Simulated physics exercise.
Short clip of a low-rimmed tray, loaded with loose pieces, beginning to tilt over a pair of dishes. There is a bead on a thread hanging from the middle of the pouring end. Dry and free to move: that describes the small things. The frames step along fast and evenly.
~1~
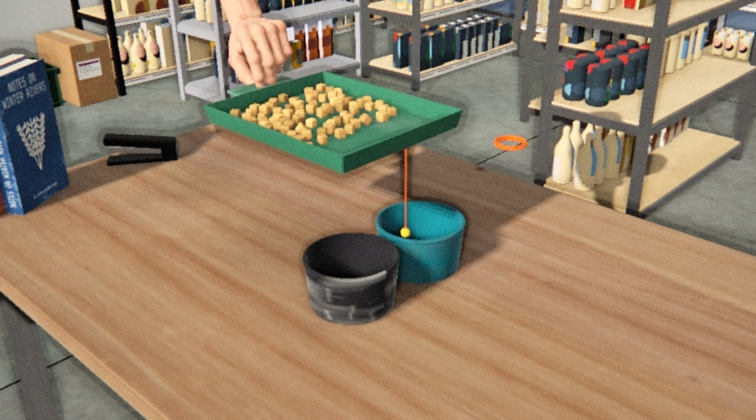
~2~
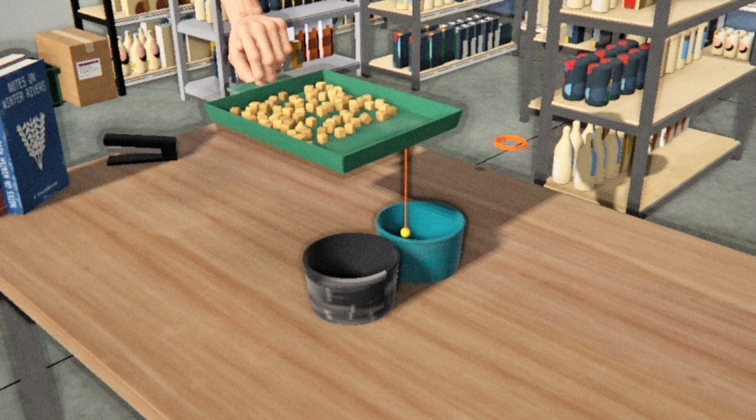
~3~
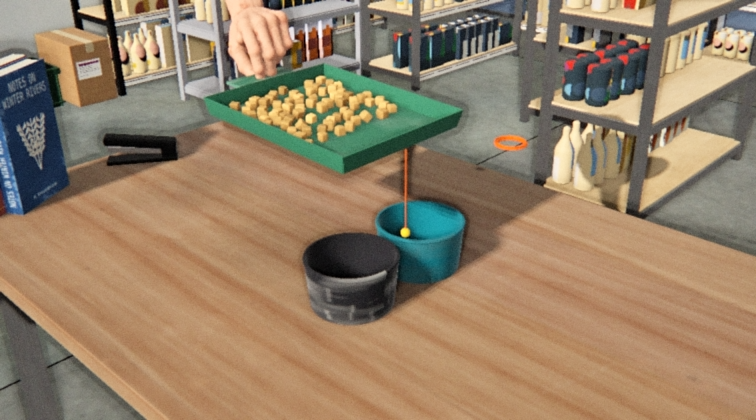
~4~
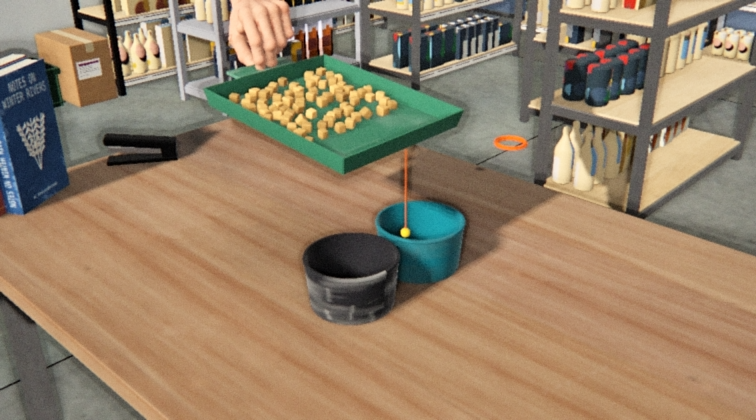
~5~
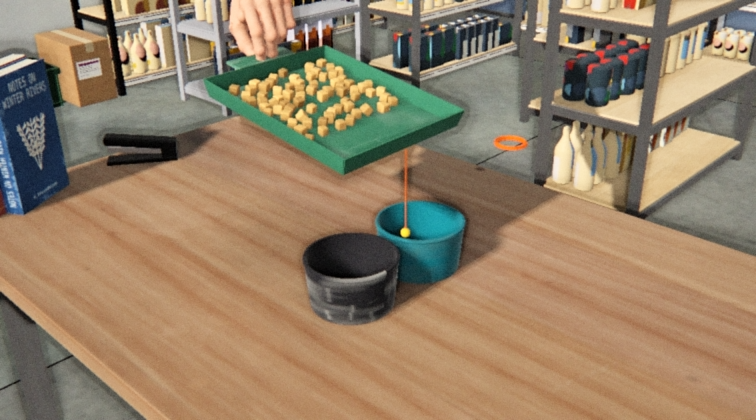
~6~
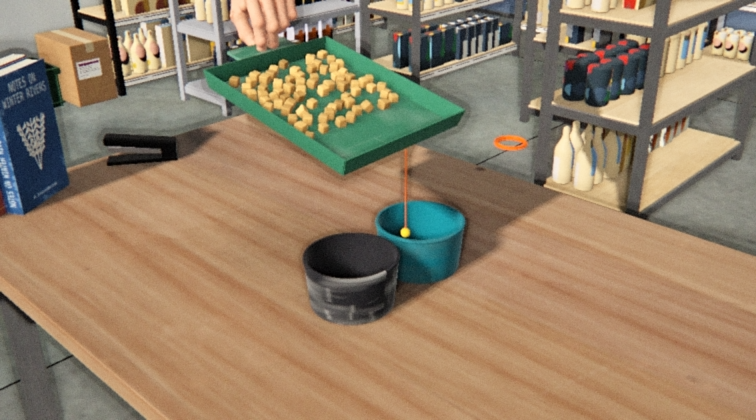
Green tray of small wooden cubes starting level, then tilting slightly as a hand raises its far end above two dishes.
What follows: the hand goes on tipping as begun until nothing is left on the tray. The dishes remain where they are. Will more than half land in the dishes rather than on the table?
No.
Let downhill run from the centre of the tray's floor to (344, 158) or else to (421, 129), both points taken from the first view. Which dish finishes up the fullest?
Case one goes to the left-side dish, case two to the right-side dish.
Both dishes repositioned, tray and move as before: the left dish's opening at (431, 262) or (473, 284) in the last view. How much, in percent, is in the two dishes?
Around 60 and around 40 per cent, in that order.
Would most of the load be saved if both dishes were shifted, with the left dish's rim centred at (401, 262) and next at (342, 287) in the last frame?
So that's a lesser portion the first time round, a lesser portion the second.
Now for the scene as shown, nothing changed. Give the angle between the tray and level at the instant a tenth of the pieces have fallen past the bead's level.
Roughly 110 degrees.
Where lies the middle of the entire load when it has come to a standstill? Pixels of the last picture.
Close to (458, 330), more or less.
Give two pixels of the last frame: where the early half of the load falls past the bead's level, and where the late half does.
Roughly (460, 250) first, then roughly (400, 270).
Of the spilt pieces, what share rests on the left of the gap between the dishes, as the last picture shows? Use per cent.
I'd guess close to 10 %.
Soon after the last picture, tray tipped steeply; all on the tray.
A little later, tray tipped right over; all on the tray.
Later still, tray tipped past a quarter turn; all outside both.
At rest, tray tipped past a quarter turn; none in the left dish; none in the right dish; all outside both.
